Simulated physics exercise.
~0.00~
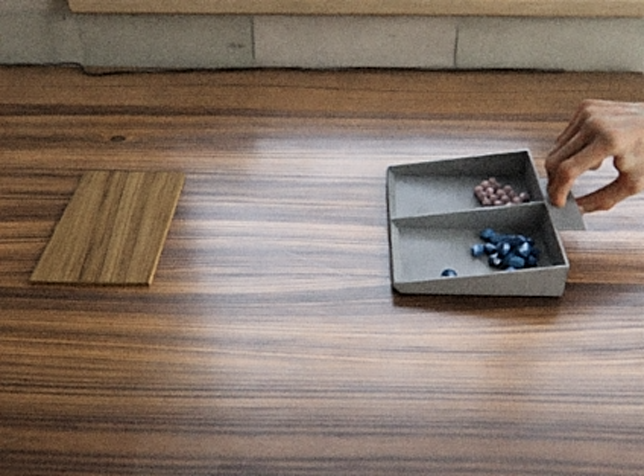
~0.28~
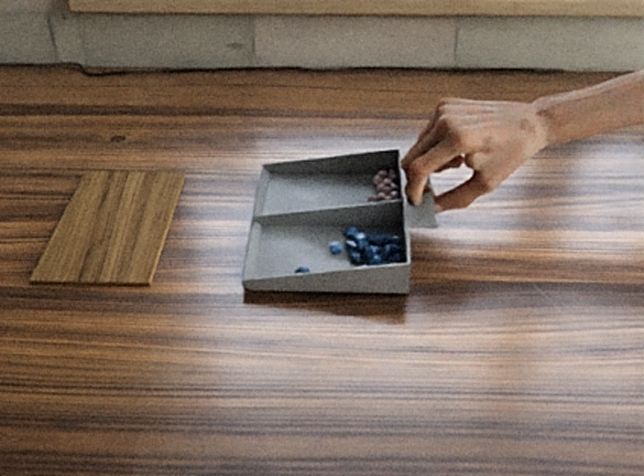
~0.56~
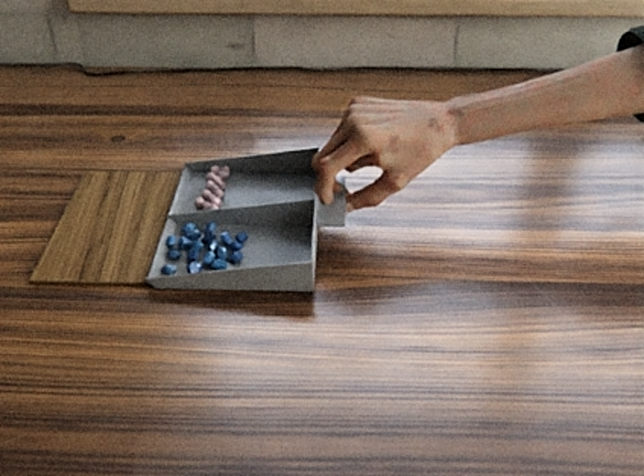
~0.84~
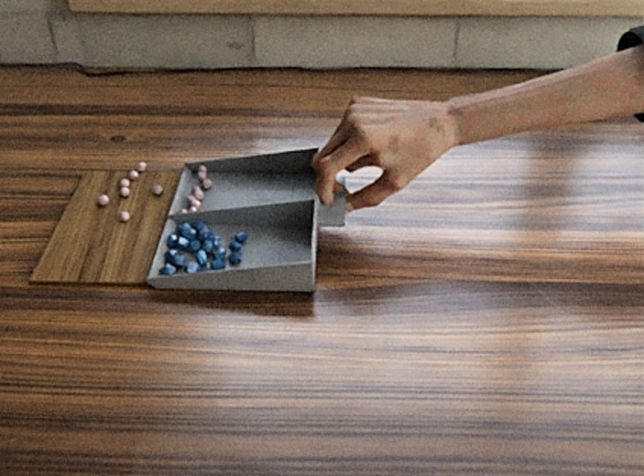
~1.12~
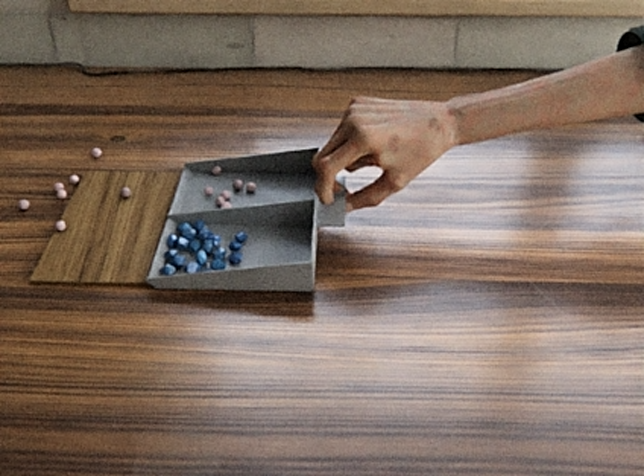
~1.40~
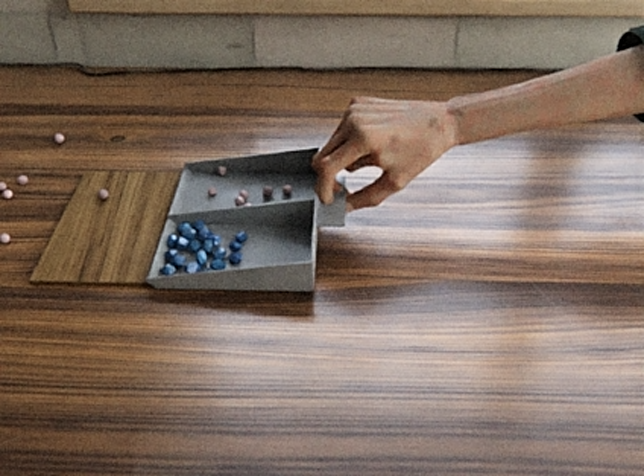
Hand sliding a grey two-part tray left to a flat wooden board, some pink beads rolling out, blue pieces staying inside.
